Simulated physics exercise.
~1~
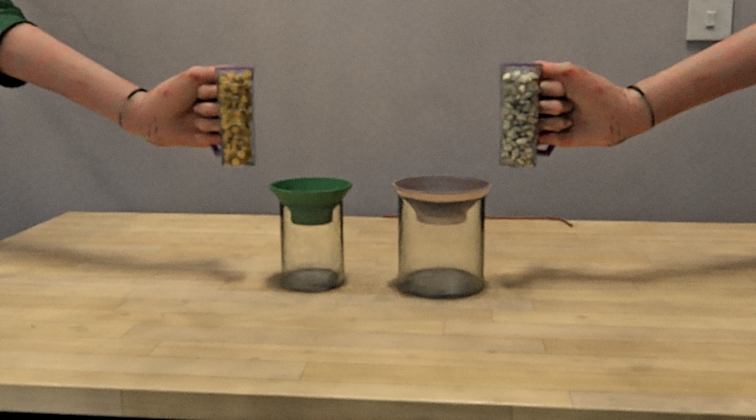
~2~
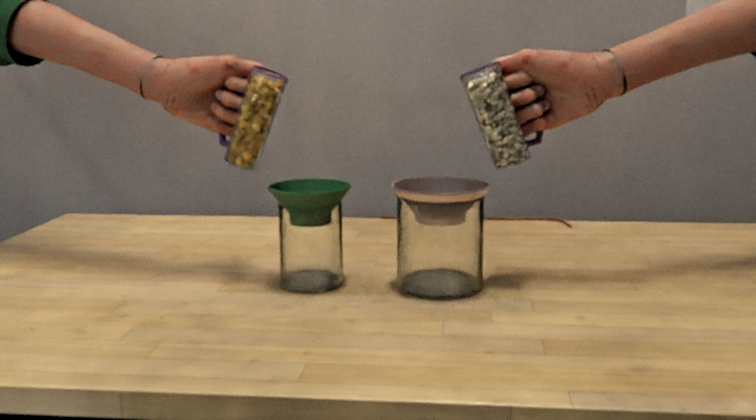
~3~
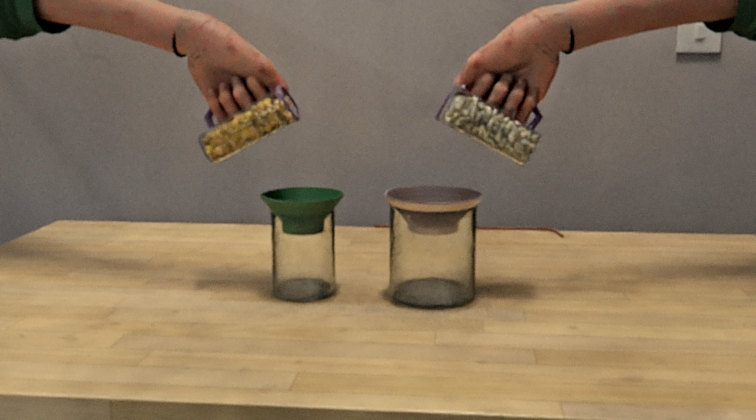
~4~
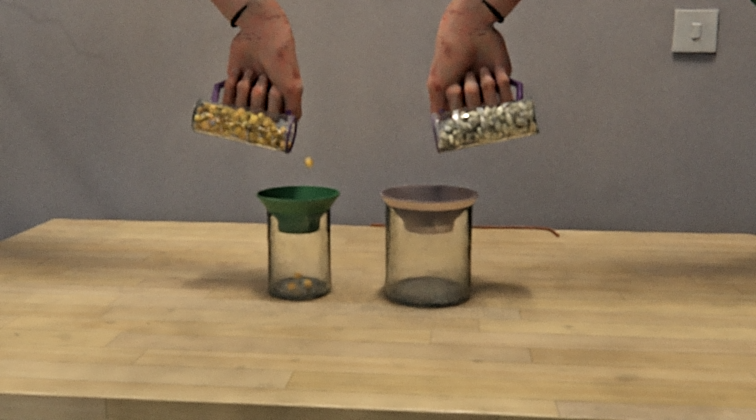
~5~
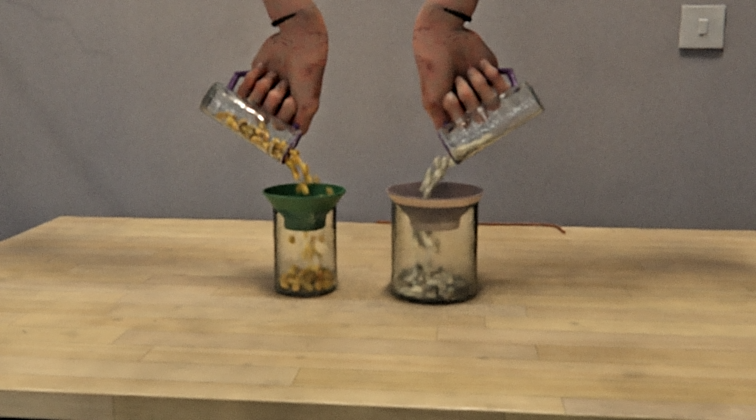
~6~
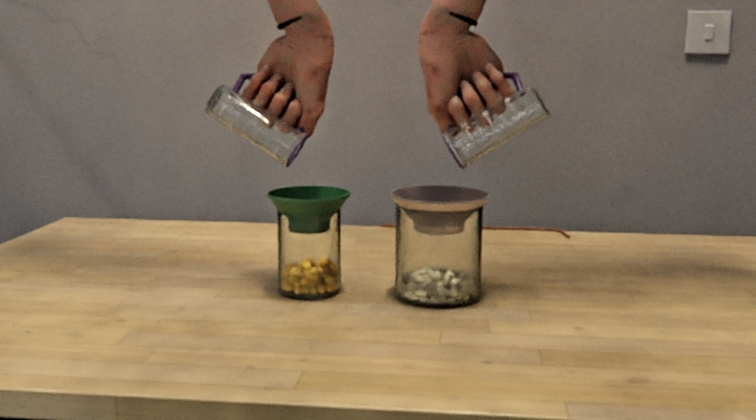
The clip shows two hands holding clear cups of yellow and whitish pieces above green and greyish funnels in glass jars on a wooden table. The hands tip the cups, the left spilling first, and everything runs through, leaving both funnels clear and the pieces resting in the jars.
